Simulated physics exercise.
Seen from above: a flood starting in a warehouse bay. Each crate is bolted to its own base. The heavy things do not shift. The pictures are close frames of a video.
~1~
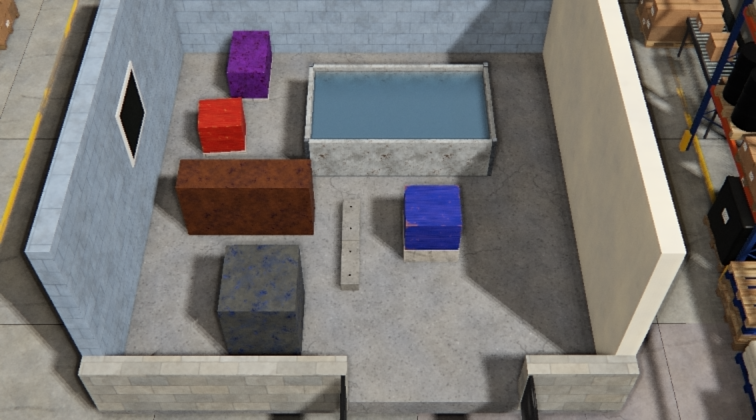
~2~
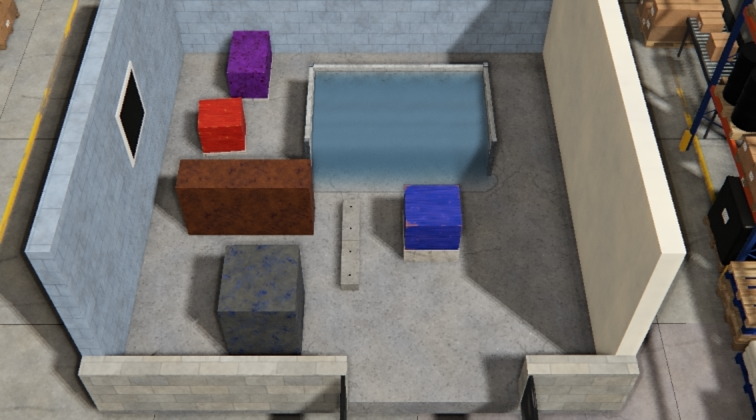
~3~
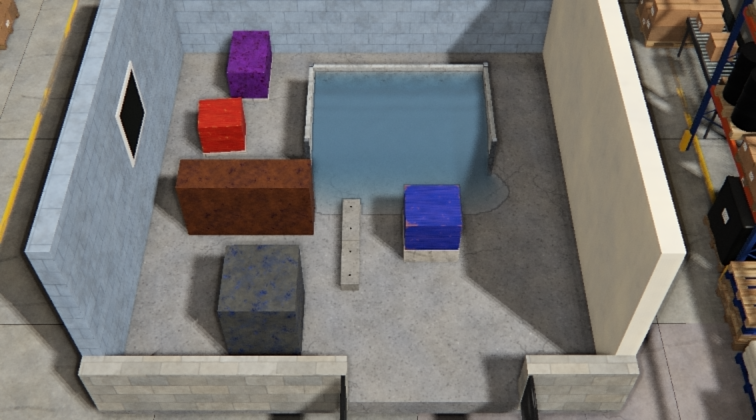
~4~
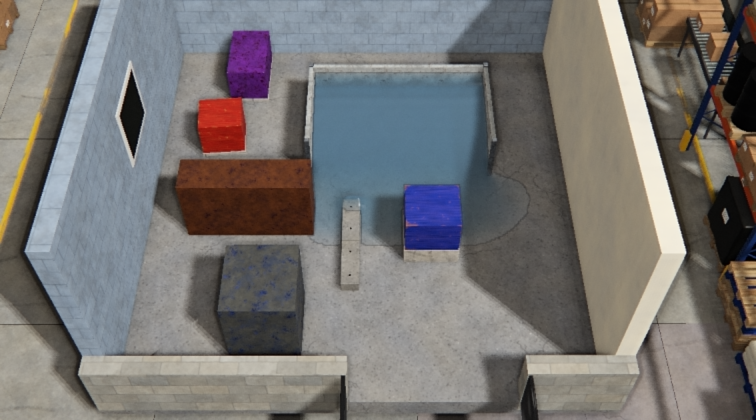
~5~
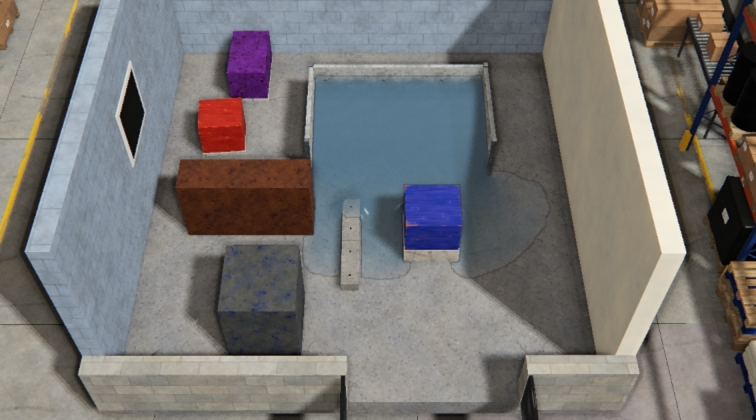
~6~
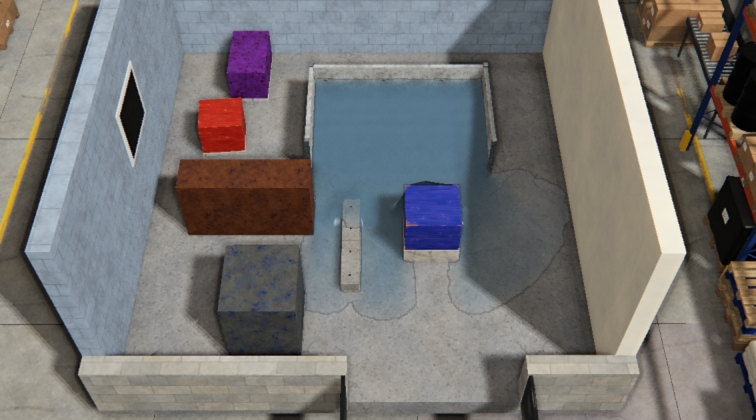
In a walled warehouse bay, a tank's front wall vanishes and water pours out, spreading across the floor around a blue block.
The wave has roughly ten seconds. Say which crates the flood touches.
In the end: The purple crate is wetted; the red crate is wetted; the blue crate is wetted.
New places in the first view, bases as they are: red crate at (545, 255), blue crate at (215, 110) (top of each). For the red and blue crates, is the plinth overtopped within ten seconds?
In short: Red crate takes water, blue crate is spared.
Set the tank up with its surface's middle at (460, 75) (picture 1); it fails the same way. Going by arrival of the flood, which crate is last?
Last comes the purple-painted one.
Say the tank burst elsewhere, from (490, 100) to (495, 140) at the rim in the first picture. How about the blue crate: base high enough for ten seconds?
My reading: The blue crate escapes it.
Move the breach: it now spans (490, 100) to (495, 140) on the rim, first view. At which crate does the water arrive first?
The crate marked blue.
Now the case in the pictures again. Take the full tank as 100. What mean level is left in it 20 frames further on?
About 20 per cent.
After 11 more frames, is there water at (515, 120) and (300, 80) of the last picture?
As listed: Free of water, not flooded.
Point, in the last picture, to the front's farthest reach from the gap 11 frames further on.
Around (163, 384).
A moment on, water covers 50 % of the floor; the purple crate not reached, the red crate water round its plinth, the blue crate water round its plinth.
Next, water covers 60 % of the floor; the purple crate not reached, the red crate water round its plinth, the blue crate water round its plinth.
Then, water covers 75 % of the floor; the purple crate water round its plinth, the red crate water round its plinth, the blue crate water round its plinth.
Later, water covers 85 % of the floor; the purple crate water round its plinth, the red crate water round its plinth, the blue crate water round its plinth.
In the end, water covers 100 % of the floor; the purple crate was topped, the red crate was topped, the blue crate was topped.
